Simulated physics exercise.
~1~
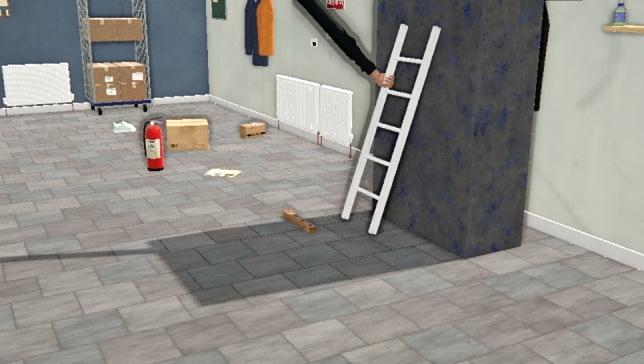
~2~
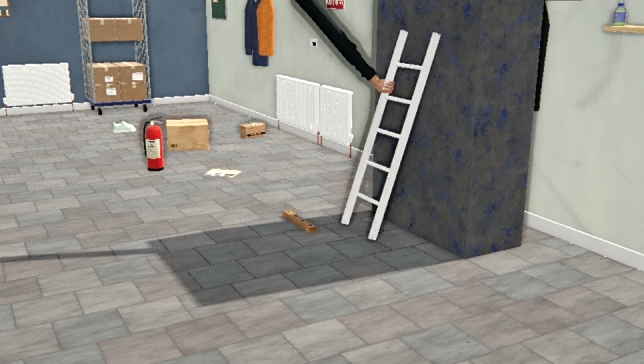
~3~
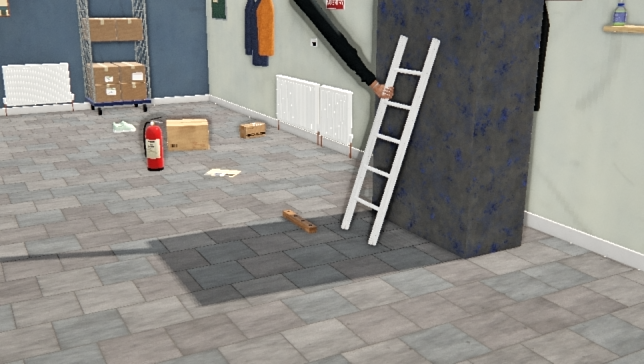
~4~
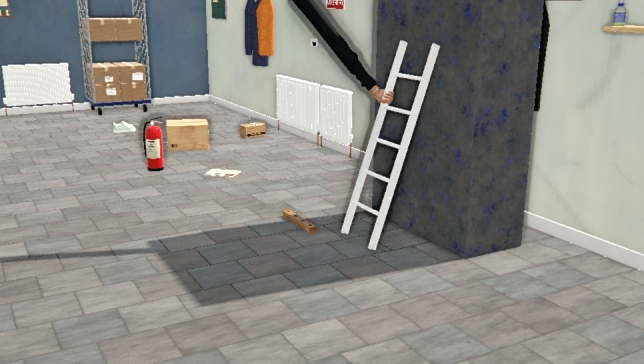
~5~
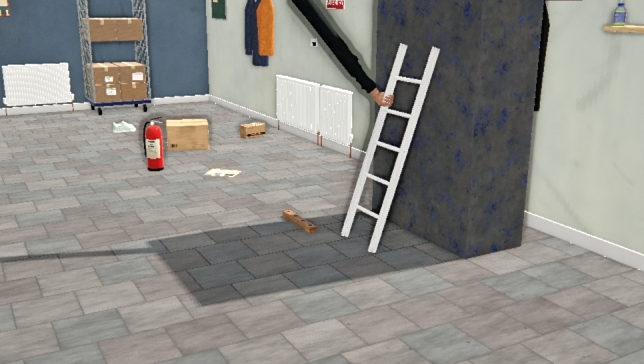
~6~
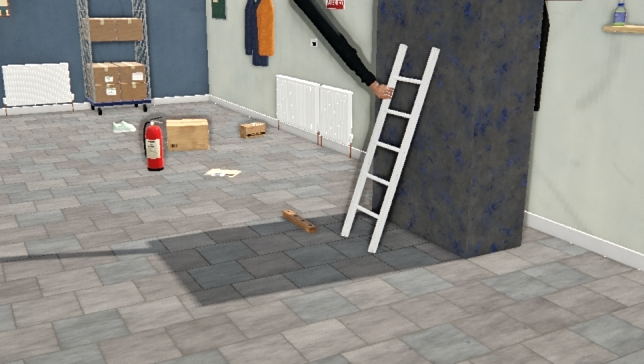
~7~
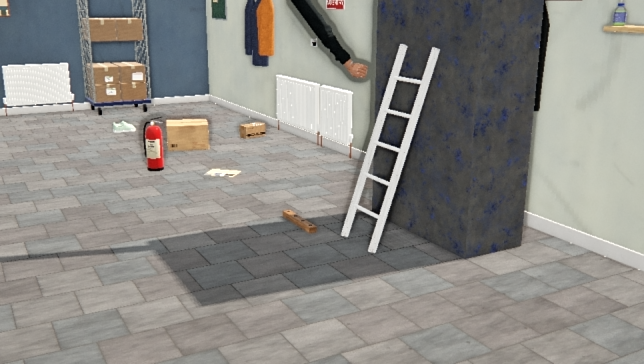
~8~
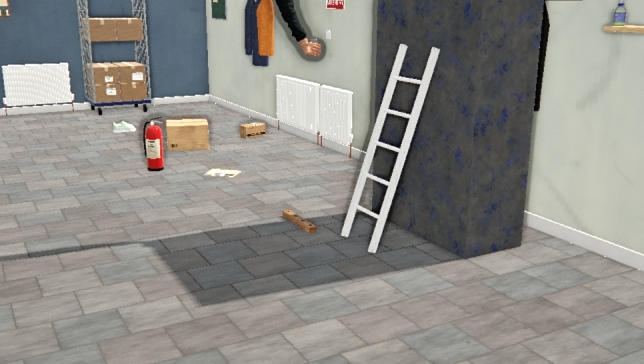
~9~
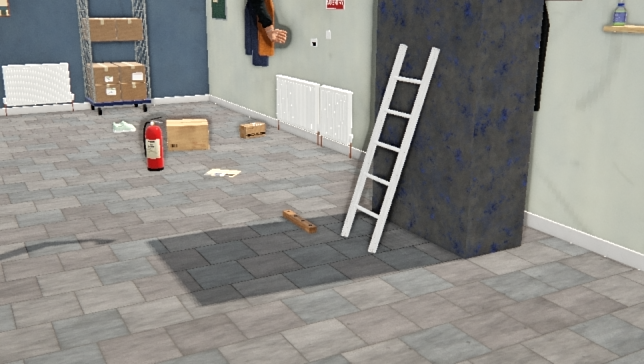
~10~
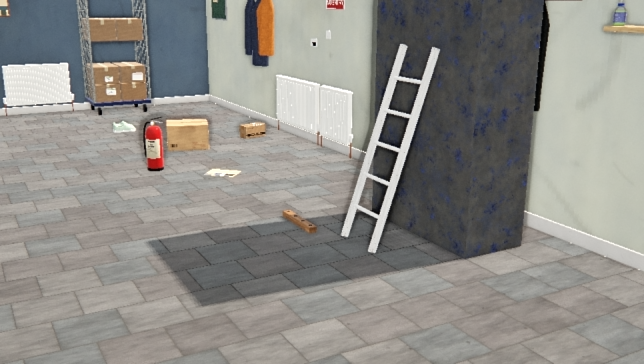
In a room with grey floor tiles, seen from a fixed, slightly raised view, a white ladder leans against a tall dark, blue-flecked cupboard on the right. A short strip of wood lies on the floor to the left of its feet, with a red fire extinguisher, cardboard boxes, white radiators and hanging clothes farther back. A dark-sleeved arm reaches from above, its hand holding the ladder near the top as it shifts slightly downward and settles. The hand lets go and draws back up and left, out of view. The ladder stays leaning in place, still and unsupported by the hand.
